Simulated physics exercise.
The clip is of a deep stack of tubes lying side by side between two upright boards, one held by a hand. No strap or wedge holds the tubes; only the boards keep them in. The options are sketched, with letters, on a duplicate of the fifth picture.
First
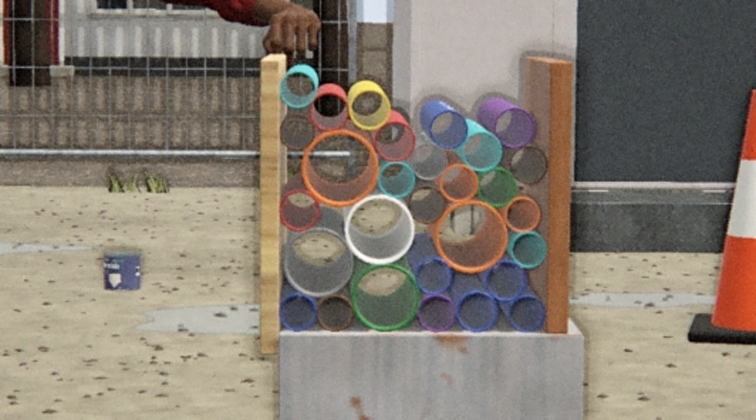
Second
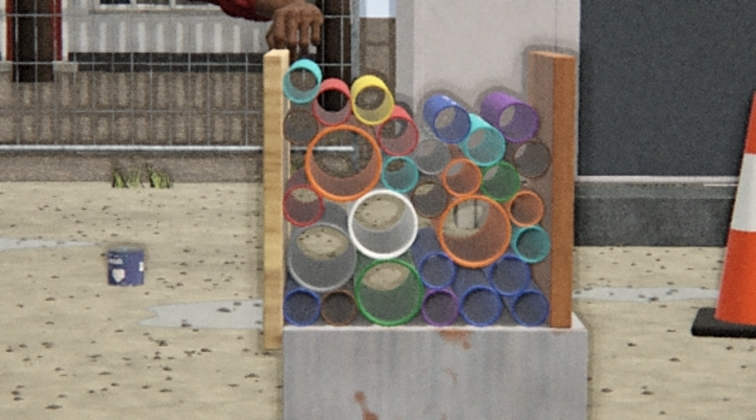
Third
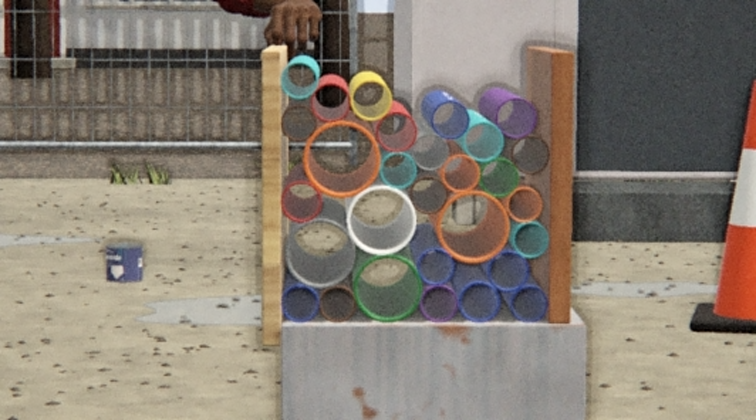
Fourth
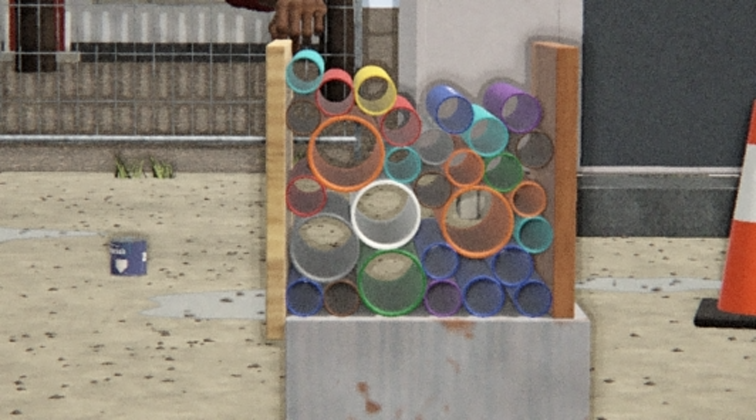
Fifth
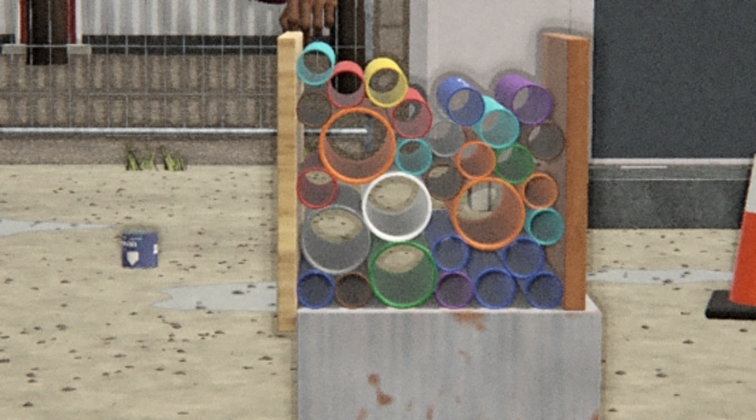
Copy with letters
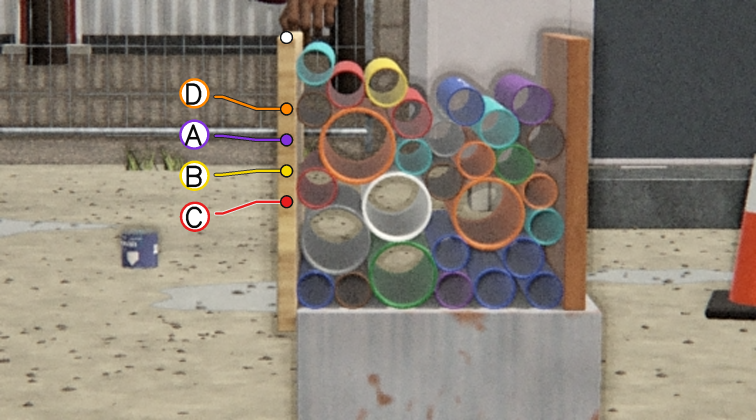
On sandy ground before a wire fence and a wall, a hand rests atop the left of two upright boards flanking stacked colourful tubes on a grey block; the view drifts slightly while the tubes stay in place.
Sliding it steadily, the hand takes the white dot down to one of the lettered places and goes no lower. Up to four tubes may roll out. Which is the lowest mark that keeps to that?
Lower it to C and no more.
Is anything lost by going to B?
Yes.
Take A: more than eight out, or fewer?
Fewer than eight.
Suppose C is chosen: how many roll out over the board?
At C the number is three.
On the marked copy, A at (287, 140); B at (287, 171); C at (287, 202); D at (287, 109); the white dot at (287, 37).
With C. Early on, top of the board (296, 108).
Further on, top of the board (296, 191).
At the end, top of the board (296, 201), three out over the board.
As for the rest, A one out over the board; B one out over the board; D one out over the board.
